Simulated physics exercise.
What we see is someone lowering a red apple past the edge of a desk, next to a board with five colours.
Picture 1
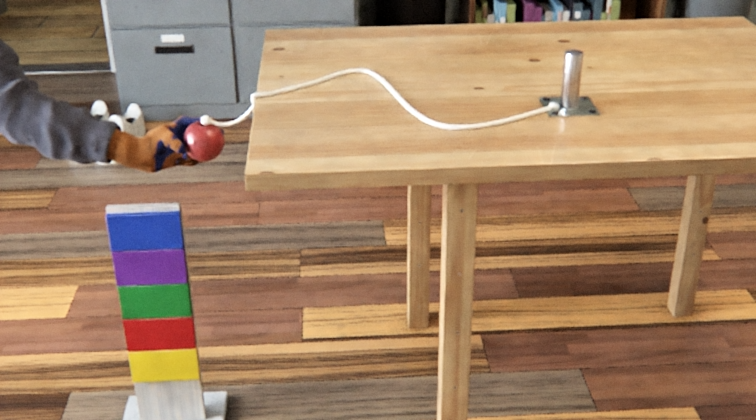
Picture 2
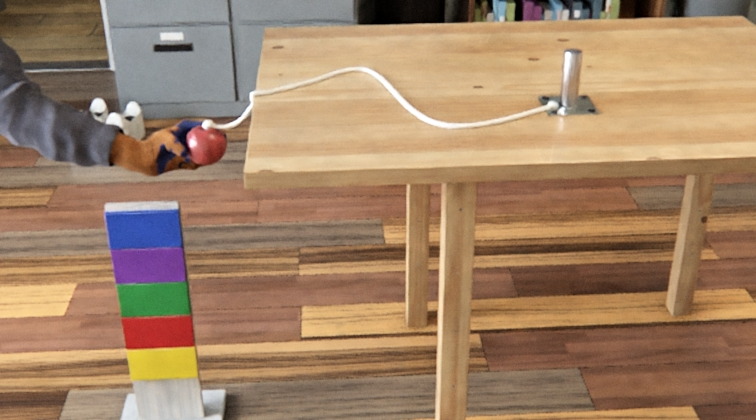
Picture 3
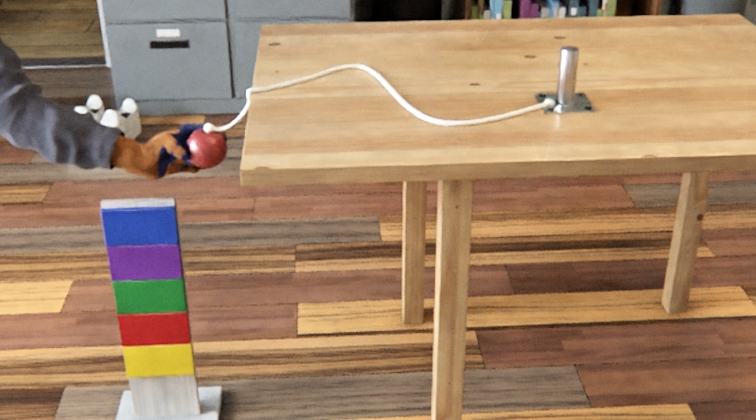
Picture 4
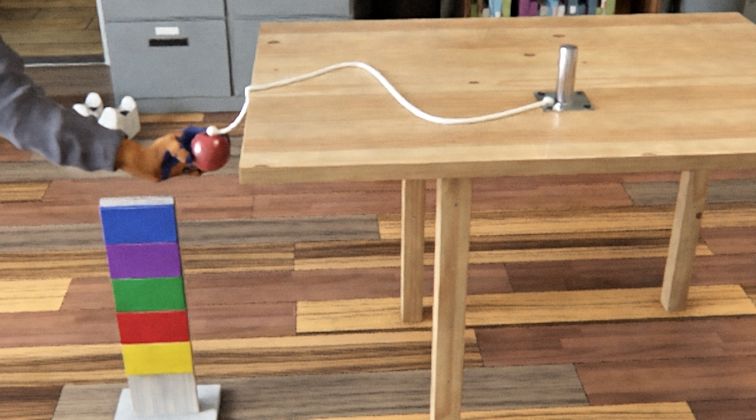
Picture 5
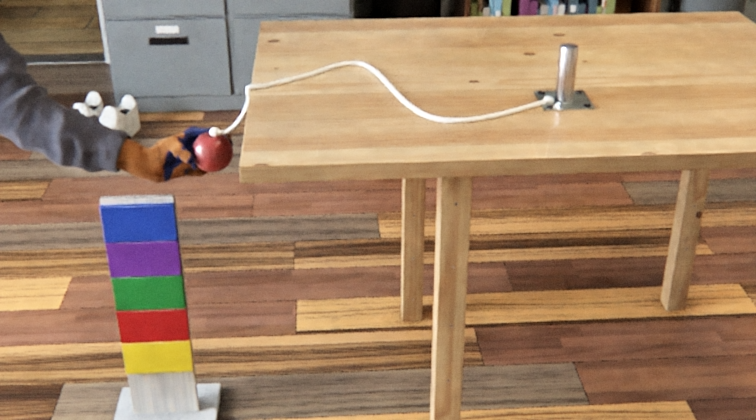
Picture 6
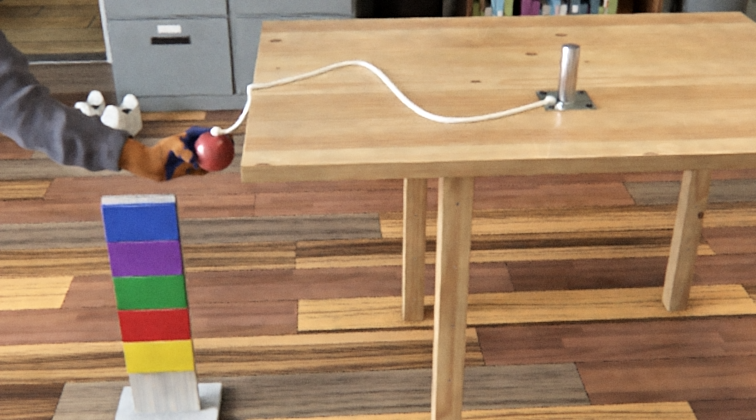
A gloved hand holds a red ball on a white cord beside the table, barely moving.
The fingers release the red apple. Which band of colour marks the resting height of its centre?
The green band marks it.
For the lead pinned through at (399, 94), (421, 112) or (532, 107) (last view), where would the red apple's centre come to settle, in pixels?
Roughly (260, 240), (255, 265) and (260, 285).
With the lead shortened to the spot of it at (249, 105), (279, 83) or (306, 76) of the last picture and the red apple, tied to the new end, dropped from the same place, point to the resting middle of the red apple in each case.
Case by case: (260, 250), (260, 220) and (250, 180).
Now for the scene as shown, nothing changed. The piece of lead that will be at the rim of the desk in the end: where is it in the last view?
The bit in question sits close to (365, 65).
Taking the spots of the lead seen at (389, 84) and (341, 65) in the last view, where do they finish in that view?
Around (314, 96), then around (252, 125).
Soon after, apple near (274, 288); level with green.
After that, apple near (250, 294); level with green.
In the end, apple near (262, 295); level with green. At green.
